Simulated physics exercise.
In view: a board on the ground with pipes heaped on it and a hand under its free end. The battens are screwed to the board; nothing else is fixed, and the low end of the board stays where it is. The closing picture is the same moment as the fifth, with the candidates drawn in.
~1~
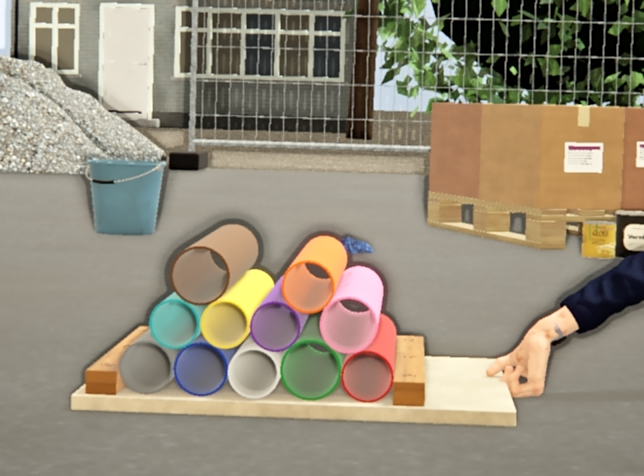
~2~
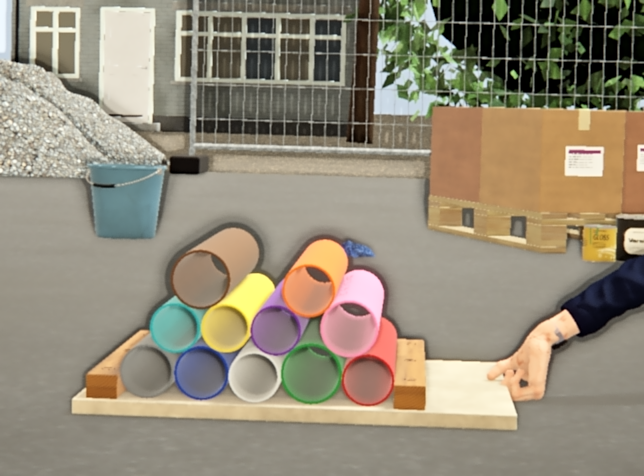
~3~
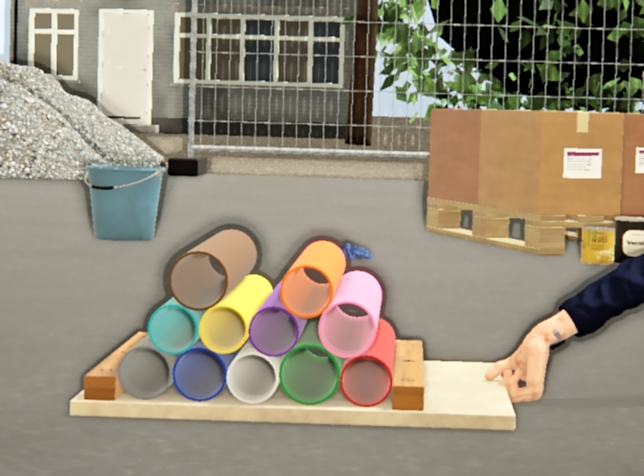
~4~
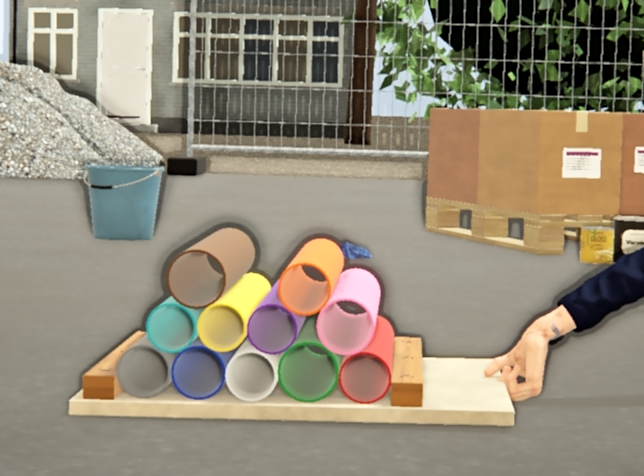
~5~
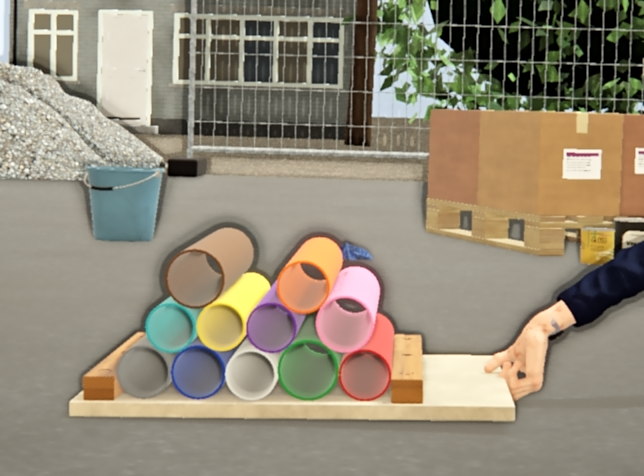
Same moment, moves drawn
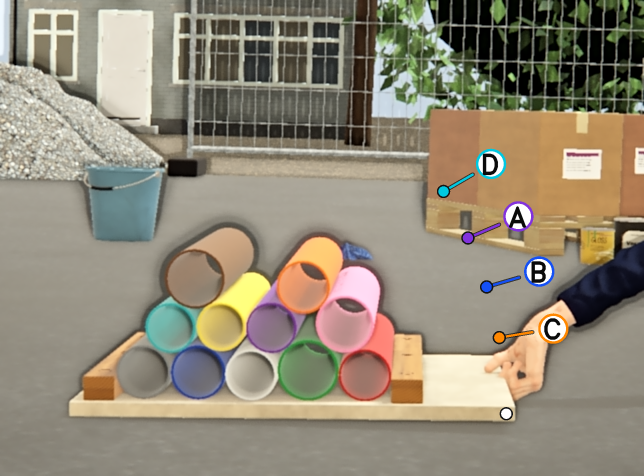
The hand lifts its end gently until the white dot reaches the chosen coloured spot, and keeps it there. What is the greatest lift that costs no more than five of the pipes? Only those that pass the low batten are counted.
The last mark within the limit is D.
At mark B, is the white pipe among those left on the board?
The white pipe: Yes.
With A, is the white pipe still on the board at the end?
The white pipe: Yes.
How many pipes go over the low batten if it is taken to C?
The count is none.
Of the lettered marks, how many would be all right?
The number is four.
On the marked copy, A at (468, 238); B at (487, 287); C at (499, 338); D at (443, 192); the white dot at (506, 413).
With D. Early on, board at 19°.
Further on, board at 32°.
At the end, board at 32°, five over the low batten.
As for the rest, A one over the low batten (brown); B none over the low batten; C none over the low batten.
